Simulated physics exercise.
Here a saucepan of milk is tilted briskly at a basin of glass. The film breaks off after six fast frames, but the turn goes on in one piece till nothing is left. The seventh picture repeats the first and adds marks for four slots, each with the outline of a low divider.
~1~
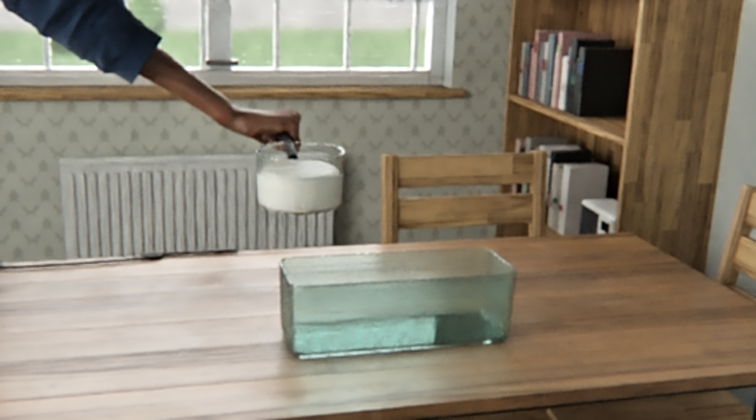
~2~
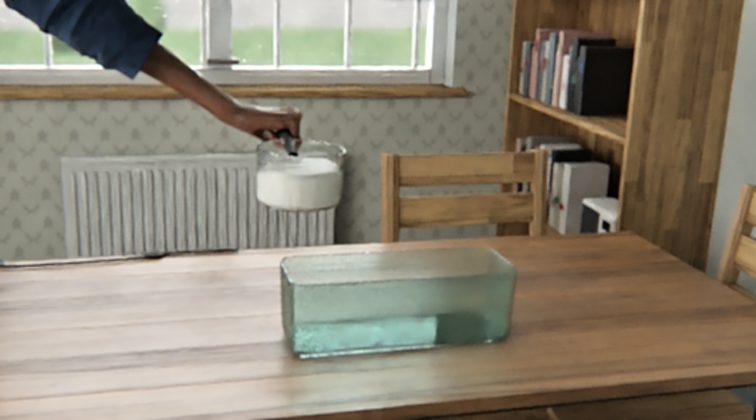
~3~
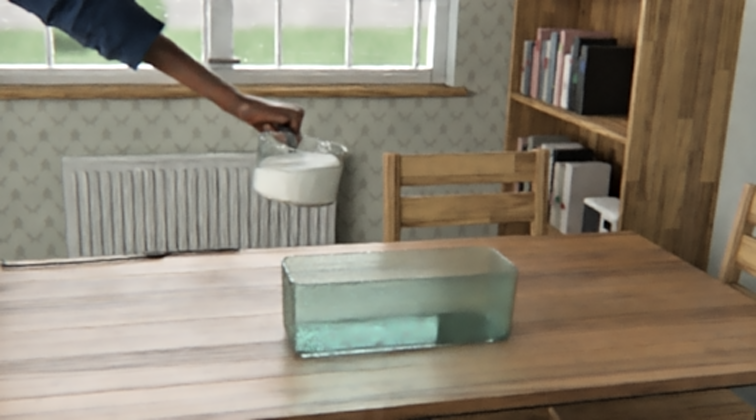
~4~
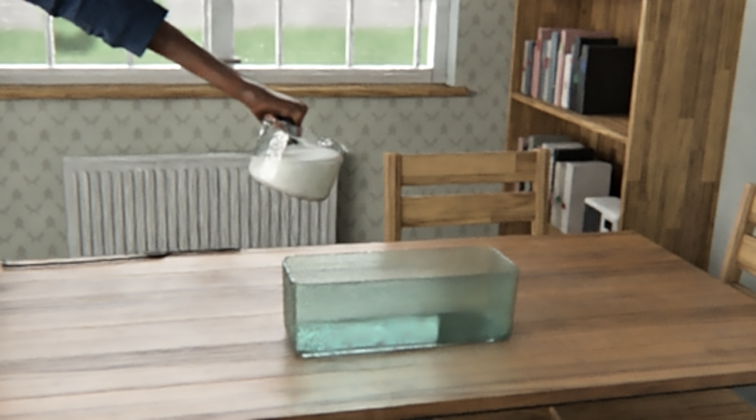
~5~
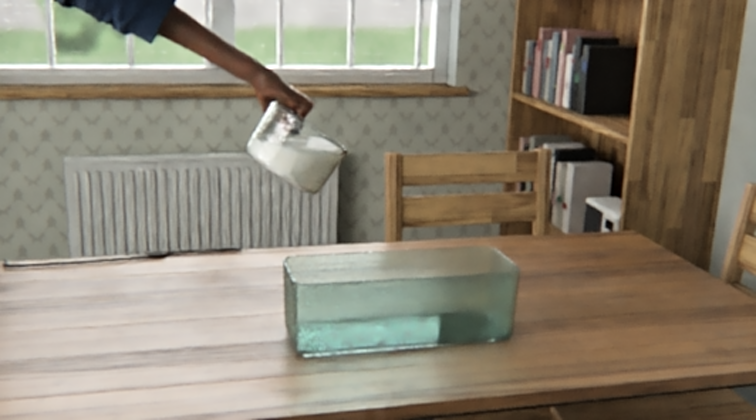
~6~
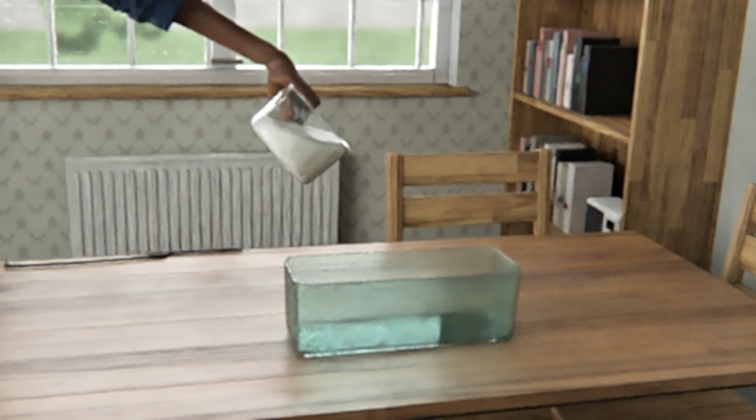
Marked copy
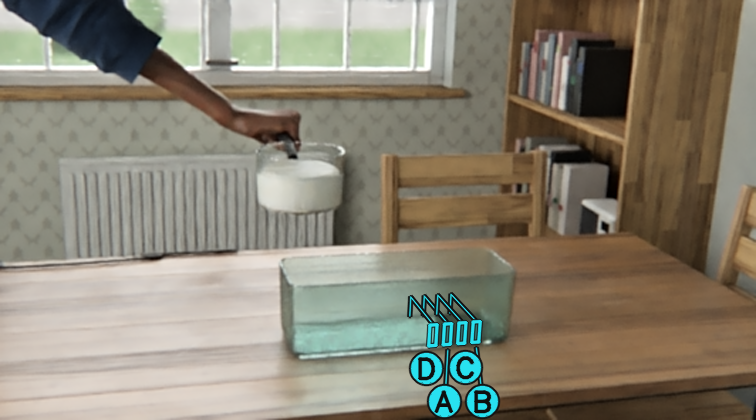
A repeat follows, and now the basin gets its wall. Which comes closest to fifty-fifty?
D works best here.
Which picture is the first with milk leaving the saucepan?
In picture 6.
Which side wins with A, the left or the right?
More ends on the left.
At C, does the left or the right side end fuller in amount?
The left one.
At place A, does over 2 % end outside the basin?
Yes, it does.
On the marked copy, A at (447, 350); B at (476, 347); C at (462, 348); D at (433, 351).
Choosing A, about 75 % ends left of the wall and 18 % right of it; 6 % is lost outside.
Choosing B, about 72 % ends left of the wall and 14 % right of it; 13 % is lost outside.
Choosing C, about 81 % ends left of the wall and 10 % right of it; 9 % is lost outside.
Choosing D, about 51 % ends left of the wall and 41 % right of it; 9 % is lost outside.
